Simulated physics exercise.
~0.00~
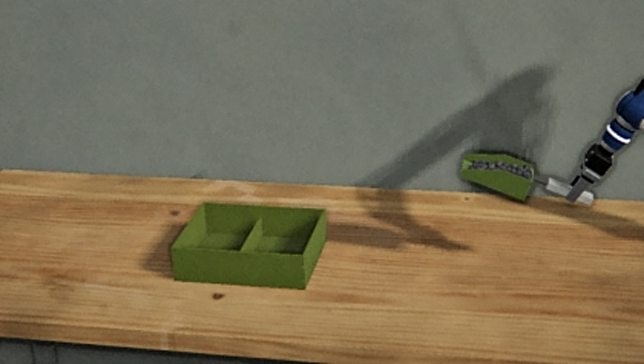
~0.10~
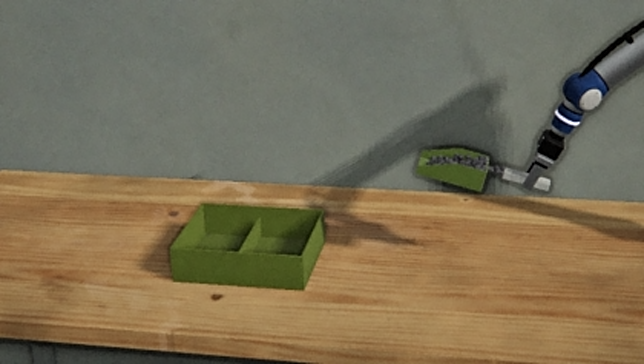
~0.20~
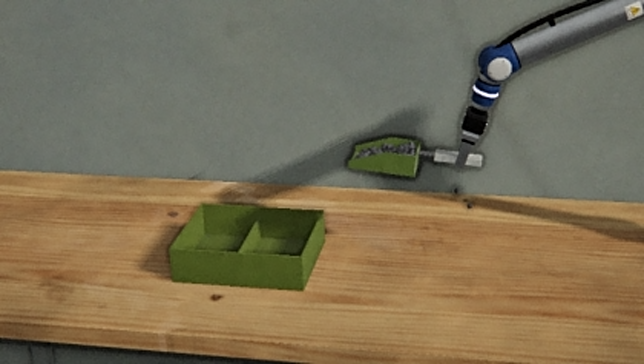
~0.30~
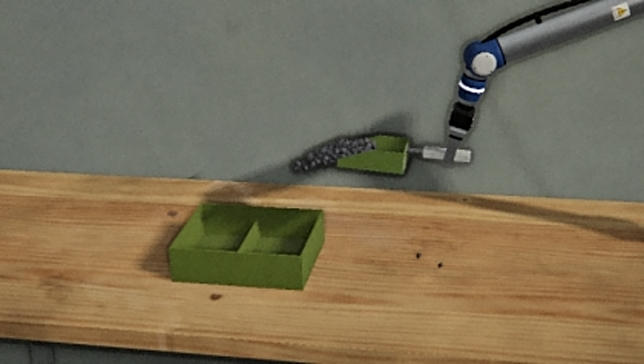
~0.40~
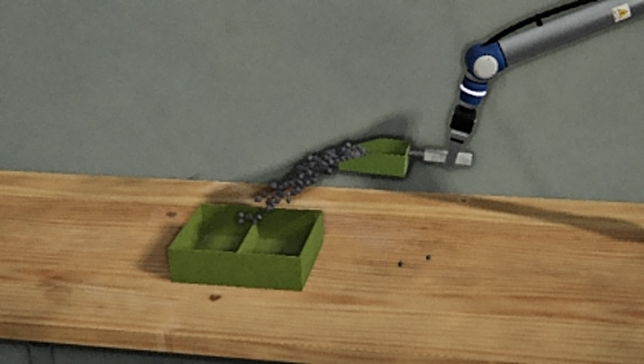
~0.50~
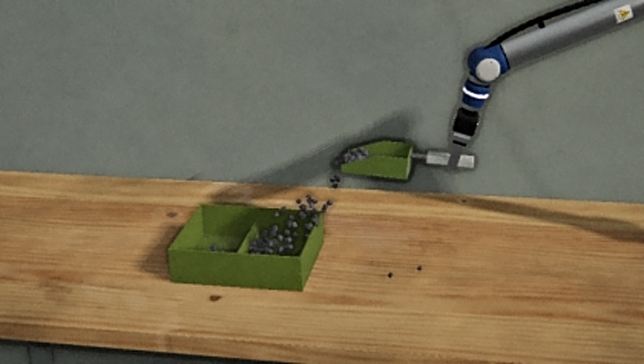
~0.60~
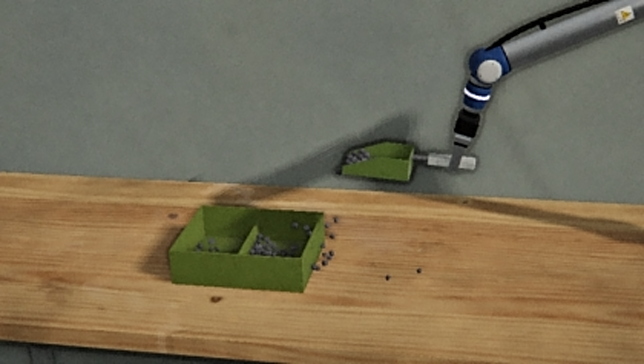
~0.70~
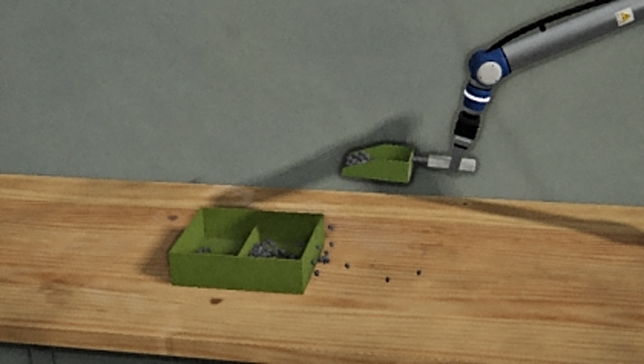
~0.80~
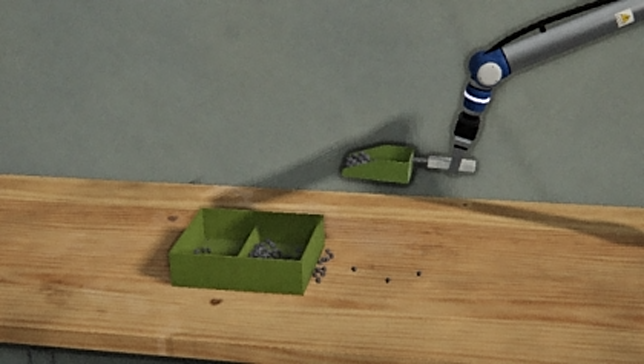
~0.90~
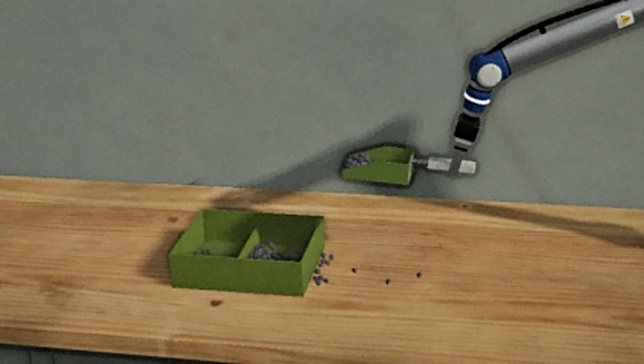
The clip opens with a robot arm at the right holding a green scoop of small dark pebbles above a wooden table, where a green bin split by a cross wall sits. The arm carries the scoop left toward the bin, tilting it slightly, and stops short of it. Pebbles surge out of the open front and stream down to the left. Most land in the right-hand part, a few reach the left-hand part, and some spill over the right edge onto the table. At the end the scoop hangs still with some pebbles left inside.
